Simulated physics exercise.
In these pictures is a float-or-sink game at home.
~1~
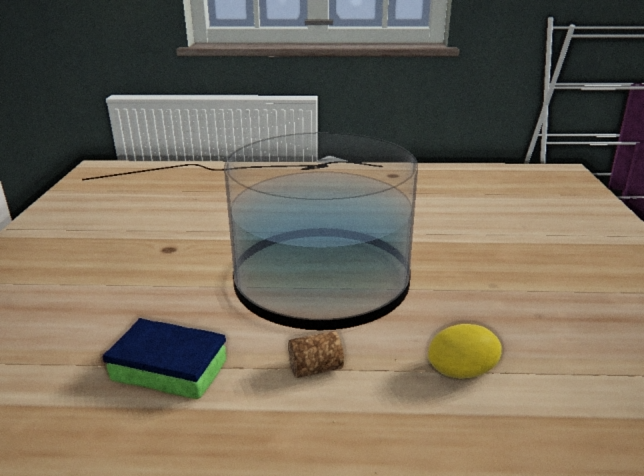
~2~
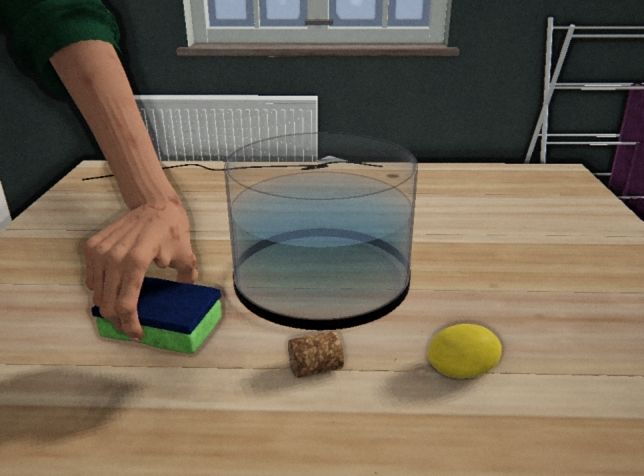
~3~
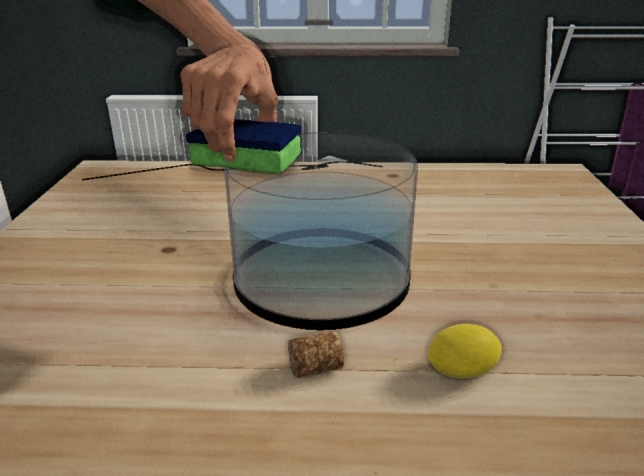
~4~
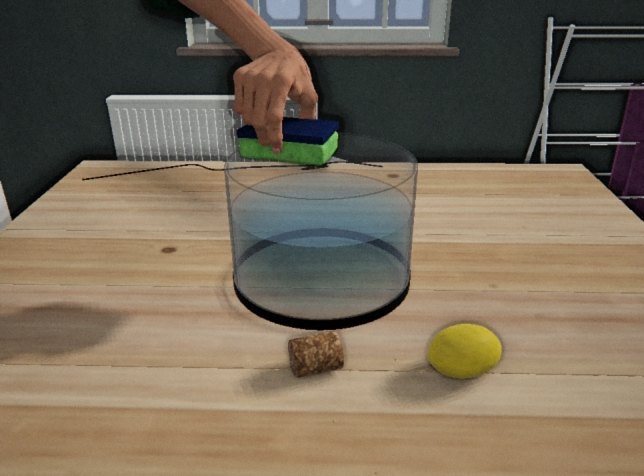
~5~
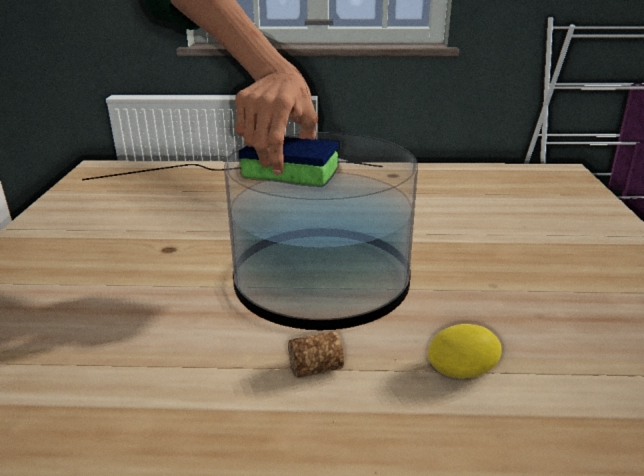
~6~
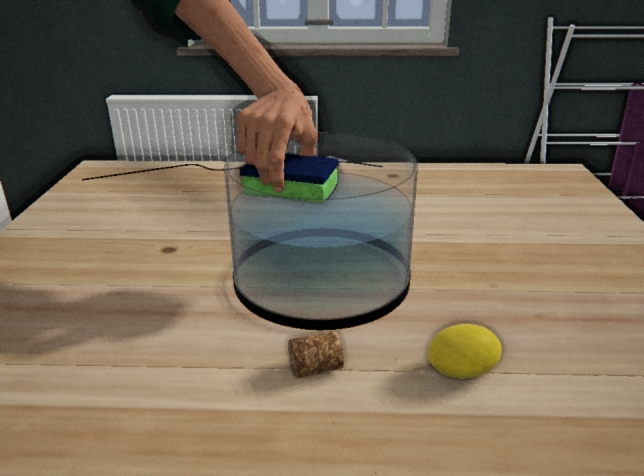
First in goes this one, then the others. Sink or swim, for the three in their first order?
Taking them from the left, one does not go down, the next does not go down, the last does not go down.
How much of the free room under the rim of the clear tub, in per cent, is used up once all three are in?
I'd say some 8 in a hundred.
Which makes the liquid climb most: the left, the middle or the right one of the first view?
That is the rightmost piece.
Shortly, the sponge bobs at the top.
Then, the cork bobs at the top.
At the finish, the lemon bobs at the top; afloat, sponge, cork and lemon.
